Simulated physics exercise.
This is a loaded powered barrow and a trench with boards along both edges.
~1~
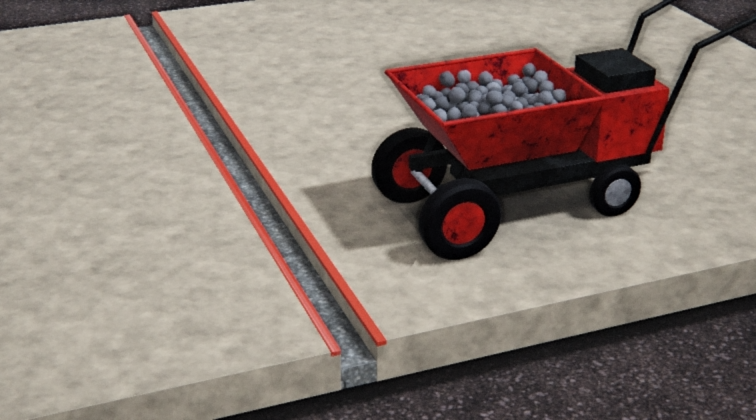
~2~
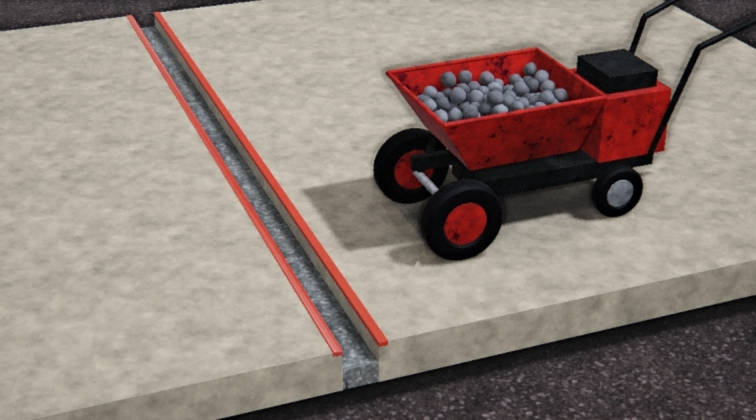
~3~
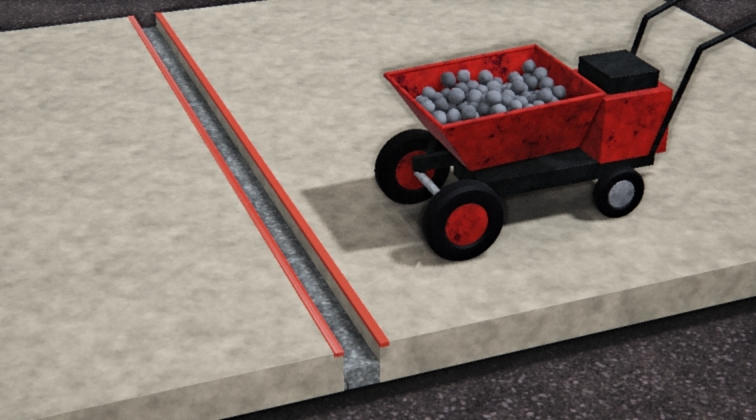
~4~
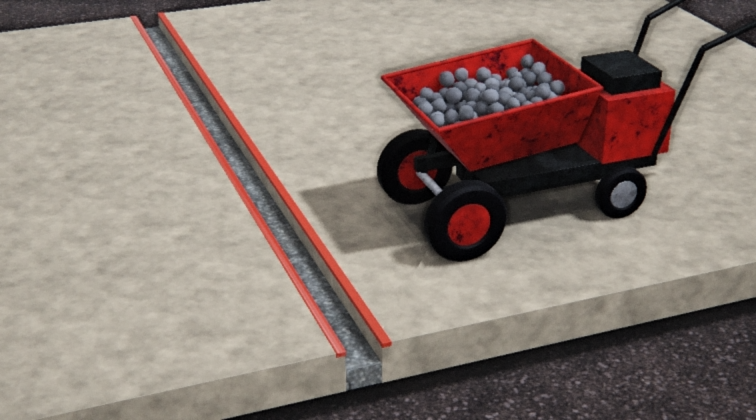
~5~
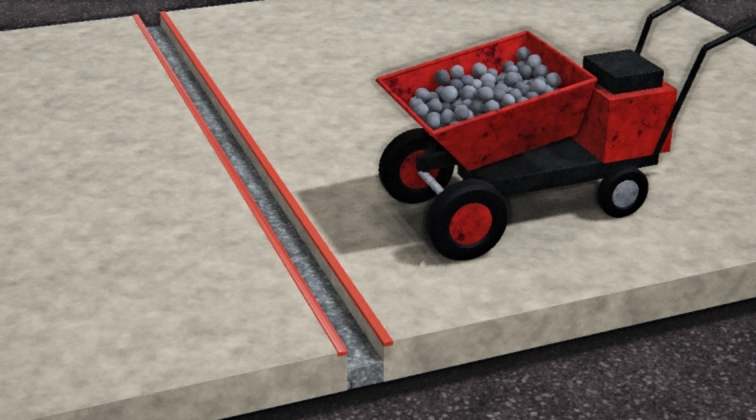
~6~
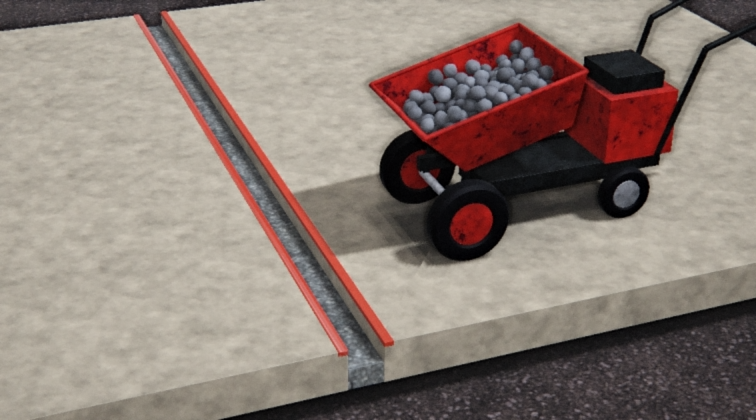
A red powered barrow loaded with round grey cobbles stood on a pale slab, right of a narrow trench edged with red boards, and its skip slowly tilted forward toward the left.
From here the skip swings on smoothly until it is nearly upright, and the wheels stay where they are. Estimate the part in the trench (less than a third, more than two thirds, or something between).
The trench ends with between a third and two thirds of it.
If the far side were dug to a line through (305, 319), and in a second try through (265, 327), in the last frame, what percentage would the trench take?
Roughly 60 per cent, and 90 per cent.
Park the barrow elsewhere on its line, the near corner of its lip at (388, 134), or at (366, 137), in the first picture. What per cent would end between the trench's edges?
In turn 10 and 0 in a hundred.
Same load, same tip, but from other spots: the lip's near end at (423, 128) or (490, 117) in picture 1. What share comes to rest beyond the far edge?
About 60 and 10 per cent.
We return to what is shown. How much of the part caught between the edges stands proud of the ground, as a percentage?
Roughly 40 in a hundred.
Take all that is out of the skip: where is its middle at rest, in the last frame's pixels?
Close to (297, 249).
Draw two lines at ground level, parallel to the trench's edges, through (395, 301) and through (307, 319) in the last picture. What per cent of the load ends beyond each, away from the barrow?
Near 100 % and 30 %.
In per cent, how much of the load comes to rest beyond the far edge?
Roughly 40 in a hundred.
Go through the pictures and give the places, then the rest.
In the first picture, lip of the skip at (443, 125), level; top of the load at (496, 104), round cobbles; first edge of the trench at (358, 306); far edge at (314, 315), the trench under half as wide as the skip, and about half as deep as wide.
In the second picture, lip of the skip at (444, 126), level; top of the load at (497, 104).
In the third picture, lip of the skip at (441, 128), tipped barely; top of the load at (508, 96).
In the fourth picture, lip of the skip at (438, 131), tipped a little; top of the load at (519, 100).
In the fifth picture, lip of the skip at (432, 134), tipped a little; top of the load at (520, 88).
In the sixth picture, lip of the skip at (425, 139), tipped clearly; top of the load at (513, 84); first edge of the trench at (365, 307); far edge at (321, 316).
Soon, skip tipped steeply; all in the skip.
A while on, skip tipped right over; most in the skip; a stray few short of the trench; a small part in or heaped over the trench; a stray few beyond it; a small part falling.
Towards the end, skip tipped right over; a small part in the skip; a small part short of the trench; about half in or heaped over the trench; about a third beyond it.
Finally, skip tipped right over; a small part short of the trench; about half in or heaped over the trench; about a third beyond it.
